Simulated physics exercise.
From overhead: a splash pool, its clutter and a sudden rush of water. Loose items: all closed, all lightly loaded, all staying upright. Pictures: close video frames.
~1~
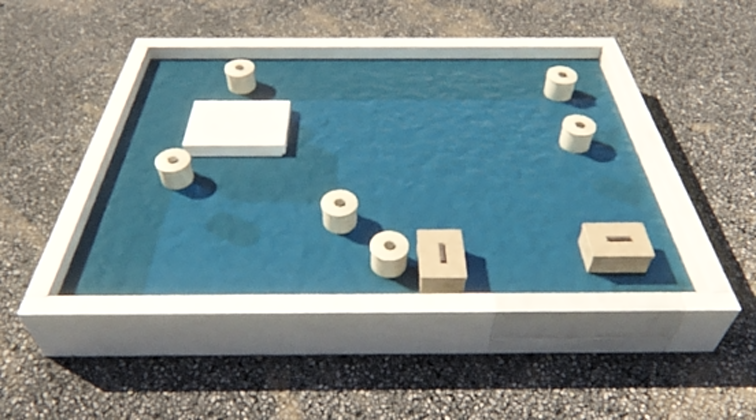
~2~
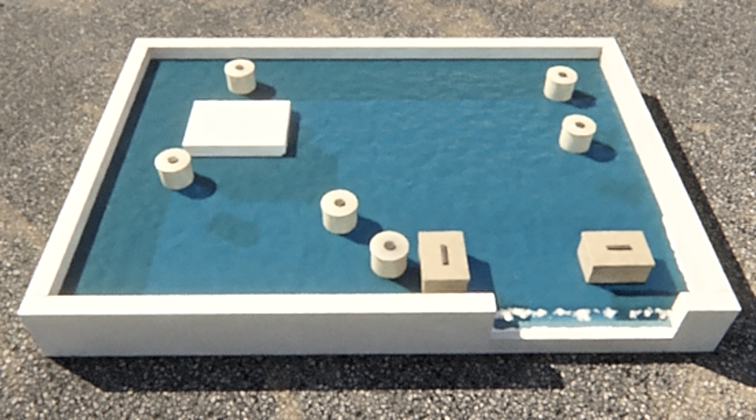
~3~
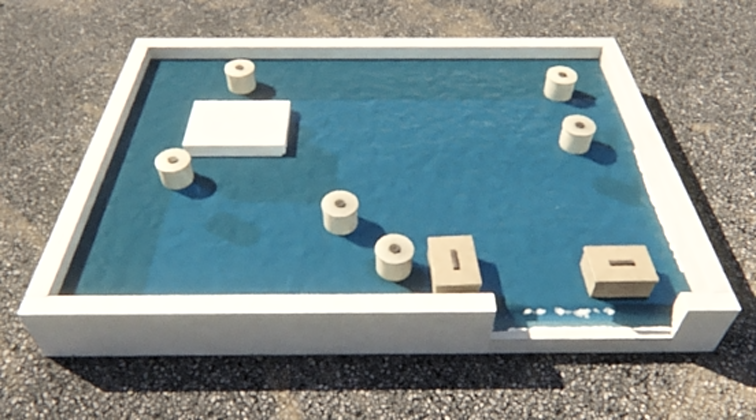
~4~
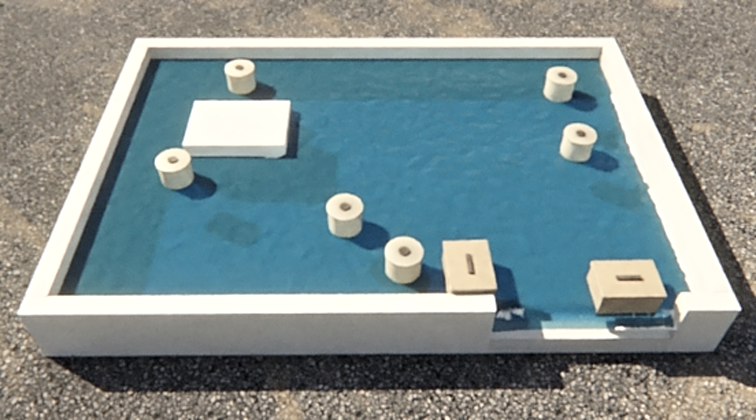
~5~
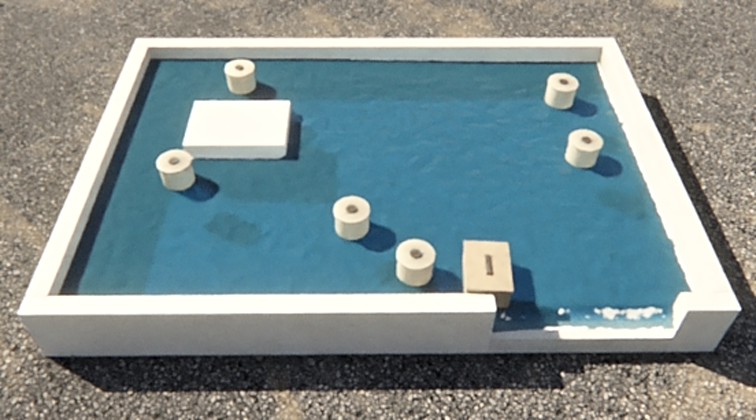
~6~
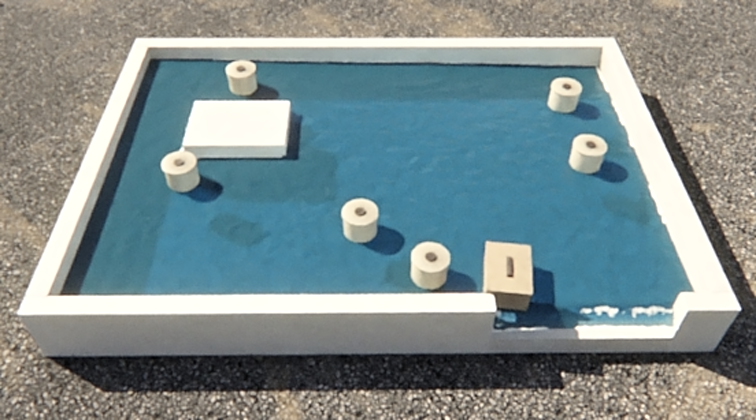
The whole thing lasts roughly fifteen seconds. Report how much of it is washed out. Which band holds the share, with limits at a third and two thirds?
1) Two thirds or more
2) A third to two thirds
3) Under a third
The answer is 2.
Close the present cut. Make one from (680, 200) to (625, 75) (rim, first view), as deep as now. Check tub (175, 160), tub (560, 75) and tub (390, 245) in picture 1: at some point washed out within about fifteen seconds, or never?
My answer, each in turn: Not lost, lost, not lost.
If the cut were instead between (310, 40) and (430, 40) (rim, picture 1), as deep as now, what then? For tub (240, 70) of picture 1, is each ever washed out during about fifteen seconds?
As I see it, it's getting away.
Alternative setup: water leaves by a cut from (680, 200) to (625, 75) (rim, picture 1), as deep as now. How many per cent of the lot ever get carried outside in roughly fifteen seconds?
Estimate: Close to 40 per cent.
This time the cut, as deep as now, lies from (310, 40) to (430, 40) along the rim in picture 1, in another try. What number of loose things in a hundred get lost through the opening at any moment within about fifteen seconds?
Something like 10 percent.
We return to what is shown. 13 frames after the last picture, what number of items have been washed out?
By my count it is 3.
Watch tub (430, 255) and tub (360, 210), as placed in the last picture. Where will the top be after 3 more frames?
Around (479, 269) and (386, 218).
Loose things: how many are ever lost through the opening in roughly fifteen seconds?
That works out to 4.
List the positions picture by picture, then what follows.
A tote at (442, 253), afloat; a tub at (389, 246), afloat; 0 of 8 have shifted, in the first frame.
A tote at (443, 255) floats; a tub at (390, 246) floats; 0 of 8 have shifted, in the second frame.
A tote at (454, 260), afloat, close to its start; a tub at (395, 249), afloat, close to its start; 2 of 8 have shifted, in the third frame.
A tote at (469, 264) floats, close to its start; a tub at (404, 252), afloat, close to its start; 4 of 8 have shifted, in the fourth frame.
A tote at (488, 265) floats, close to its start; a tub at (416, 254), afloat, close to its start; 6 of 8 have shifted, in the fifth frame.
A tote at (509, 267) floats, a stride from its start; a tub at (431, 257) floats, close to its start; 6 of 8 have shifted, in the sixth frame.
A moment on, 2 of 8 are out; 6 afloat.
Next, 3 of 8 are out; 5 afloat.
Later, 4 of 8 are out; 4 afloat.
In the end, 4 of 8 are out; 4 afloat.
